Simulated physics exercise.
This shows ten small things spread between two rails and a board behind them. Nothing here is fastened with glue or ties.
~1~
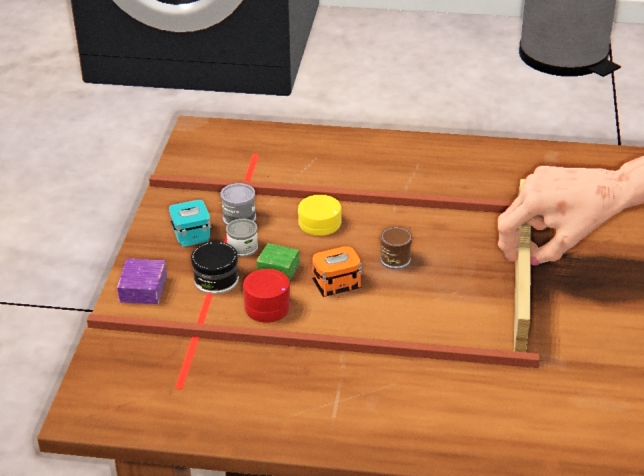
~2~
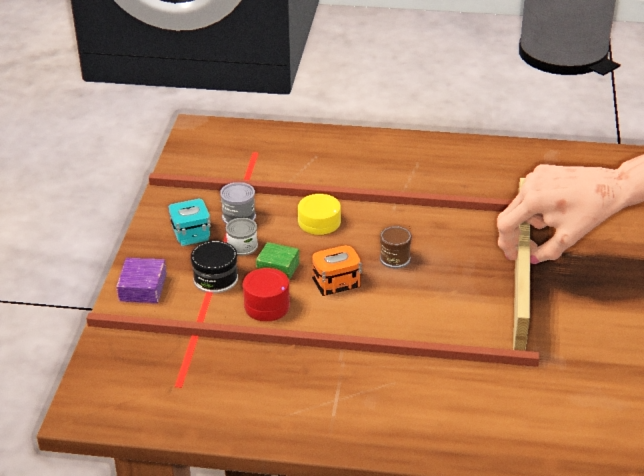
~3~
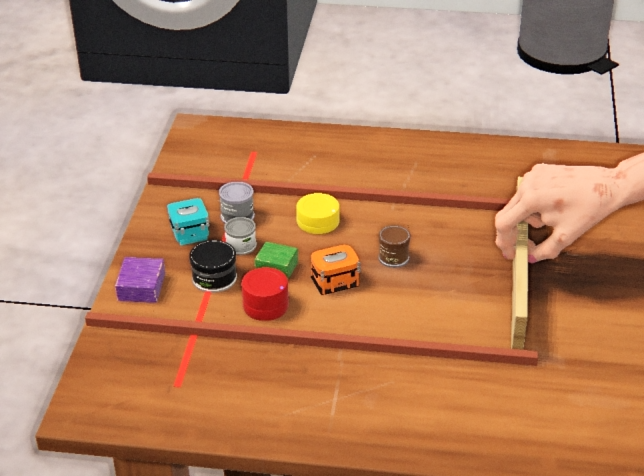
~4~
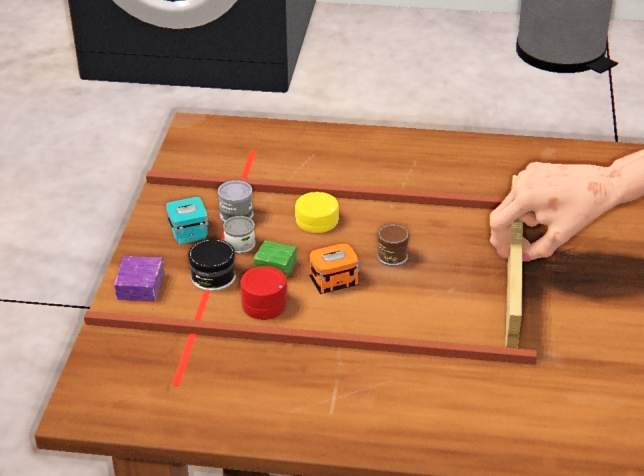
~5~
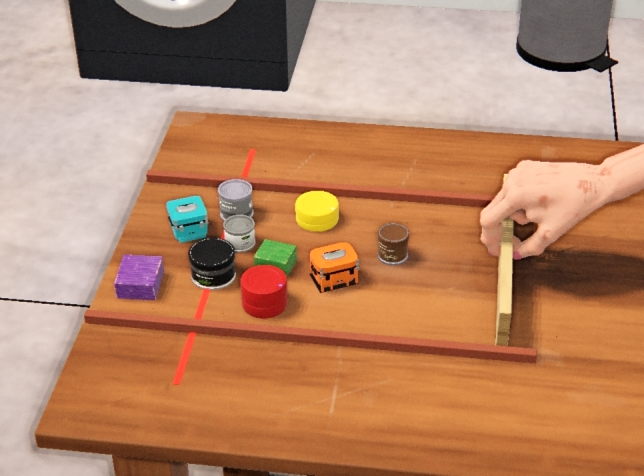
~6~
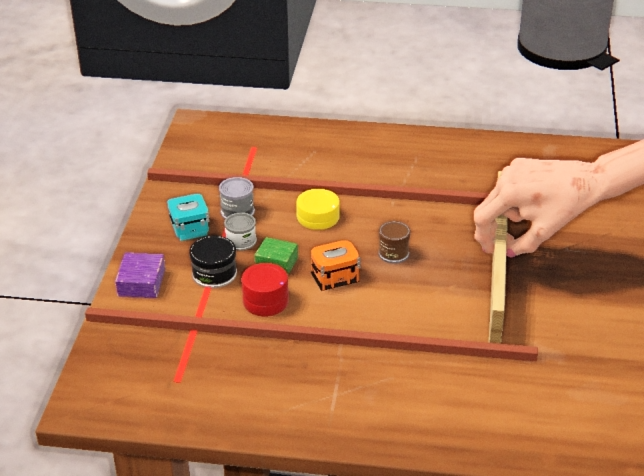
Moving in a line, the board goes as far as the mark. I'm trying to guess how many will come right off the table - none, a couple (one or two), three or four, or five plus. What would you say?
I would say none at all.
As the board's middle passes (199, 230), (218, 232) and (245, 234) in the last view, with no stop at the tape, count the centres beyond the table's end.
Counts per position: 1 / 0 / 0.
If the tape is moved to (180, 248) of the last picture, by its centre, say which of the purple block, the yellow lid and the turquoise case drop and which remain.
First the purple block, which leaves the top, then the yellow lid, which stays on top, and the turquoise case, which leaves the top.
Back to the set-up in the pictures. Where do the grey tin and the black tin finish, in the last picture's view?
Grey tin at about (177, 191), black tin at about (148, 260).
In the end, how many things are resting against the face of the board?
In total, 4.
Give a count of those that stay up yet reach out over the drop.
It's 1.
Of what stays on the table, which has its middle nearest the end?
The answer: The purple block.
Early on, none off yet; purple block at rest near (141, 275); turquoise case at rest near (189, 217); black tin at rest near (214, 261).
A while later, none off yet; purple block at rest near (141, 275); turquoise case at rest near (188, 217); black tin travelled a little near (187, 262).
Finally, the number that fall off is zero.
